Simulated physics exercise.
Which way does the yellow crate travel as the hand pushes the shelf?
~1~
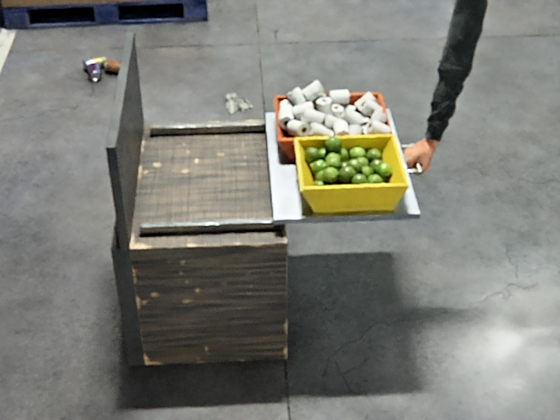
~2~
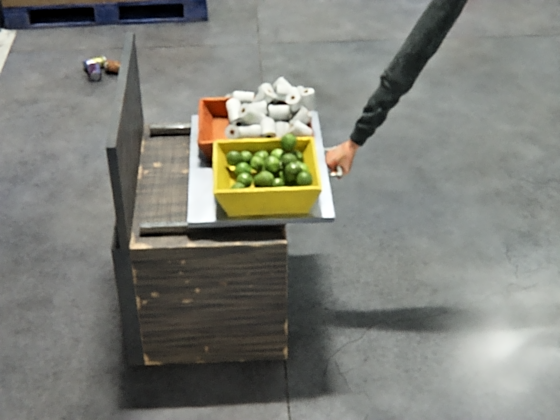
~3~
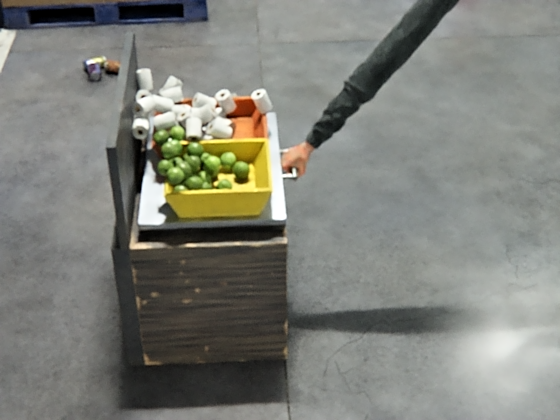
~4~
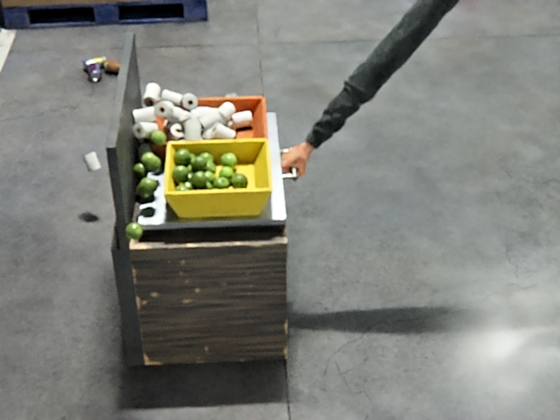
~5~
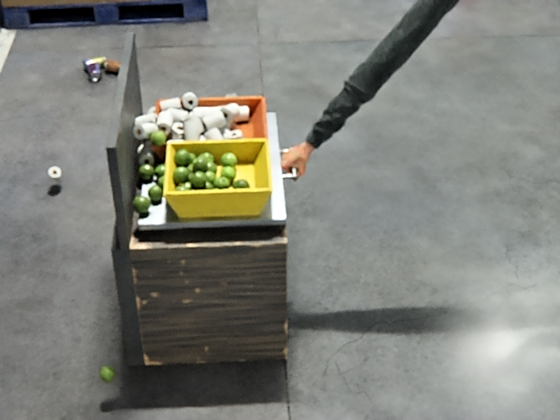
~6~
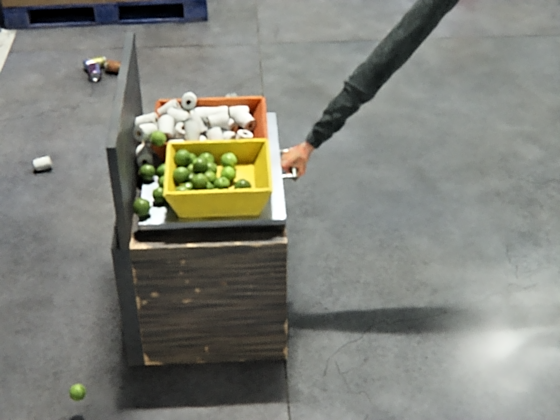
The yellow crate moves to the left along with the shelf, toward the upright back panel.
